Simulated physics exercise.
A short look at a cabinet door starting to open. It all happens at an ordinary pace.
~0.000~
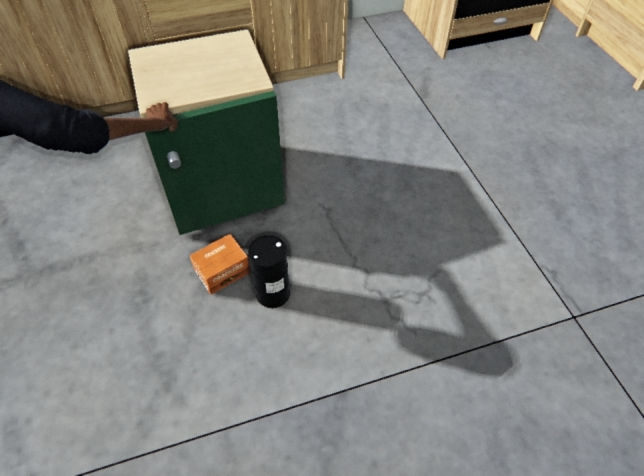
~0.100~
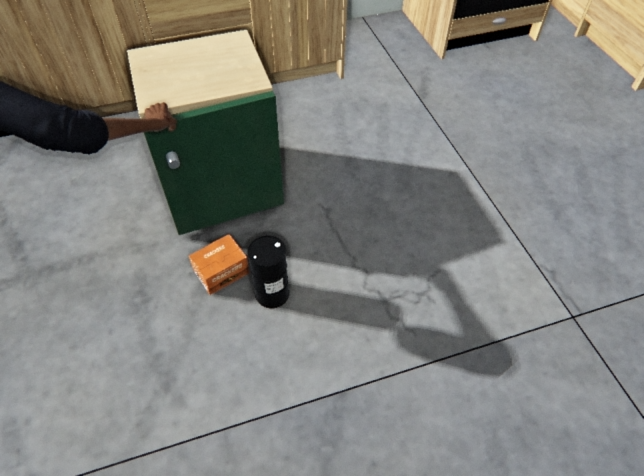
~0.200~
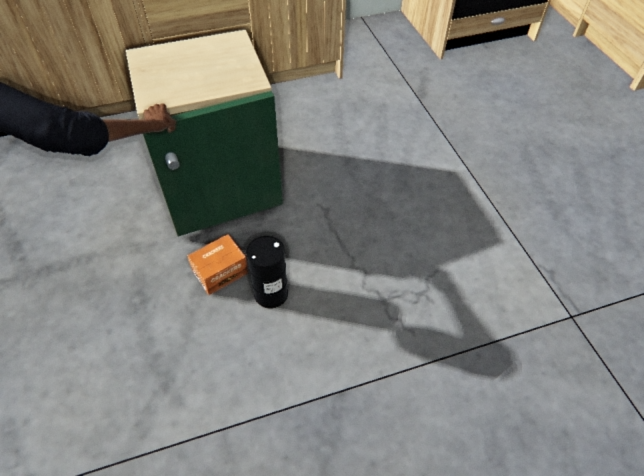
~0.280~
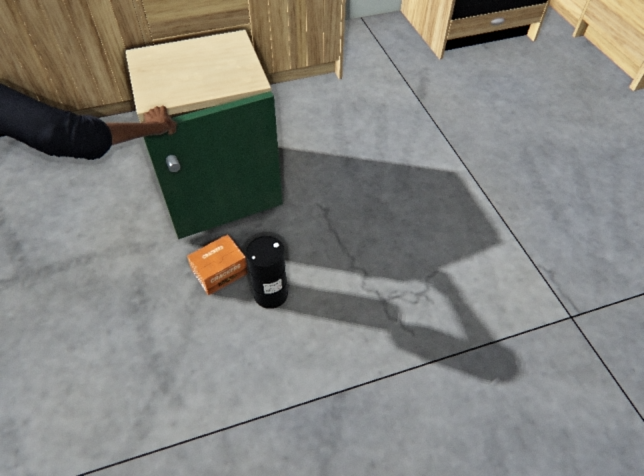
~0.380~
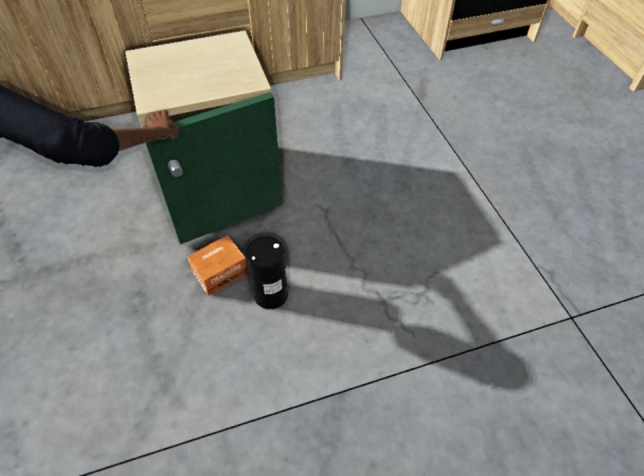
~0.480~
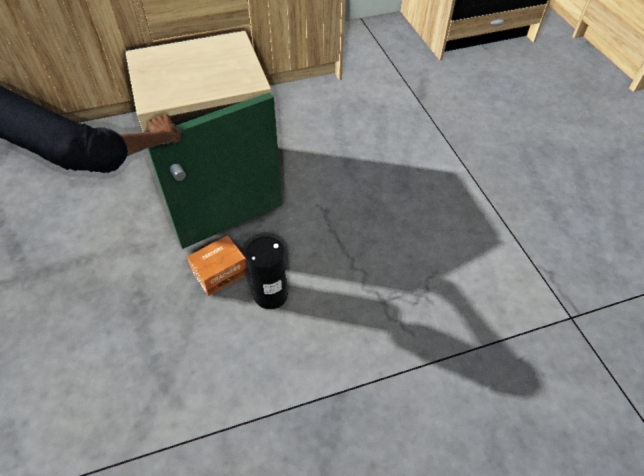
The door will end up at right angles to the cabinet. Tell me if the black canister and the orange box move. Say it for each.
Outcome: The black canister gets shoved and the orange box gets shoved.
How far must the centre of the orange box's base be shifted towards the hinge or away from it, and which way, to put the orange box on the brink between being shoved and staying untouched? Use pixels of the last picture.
A shift of 40 pixels, going down.
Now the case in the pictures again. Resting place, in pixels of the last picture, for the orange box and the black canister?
The orange box around (335, 284); the black canister around (371, 284).
By 1.42 s, door 43° open; black canister shifted a little near (273, 276); orange box shifted about its own width near (242, 278).
By 1.96 s, door 60° open; black canister shifted about its own width near (307, 282); orange box shifted about its own width near (274, 285).
By 2.50 s, door 78° open; black canister shifted well along near (345, 282); orange box shifted well along near (309, 285).
When it is over (3.4 s), the black canister is pushed along, near (371, 284); the orange box is pushed along, near (335, 284).
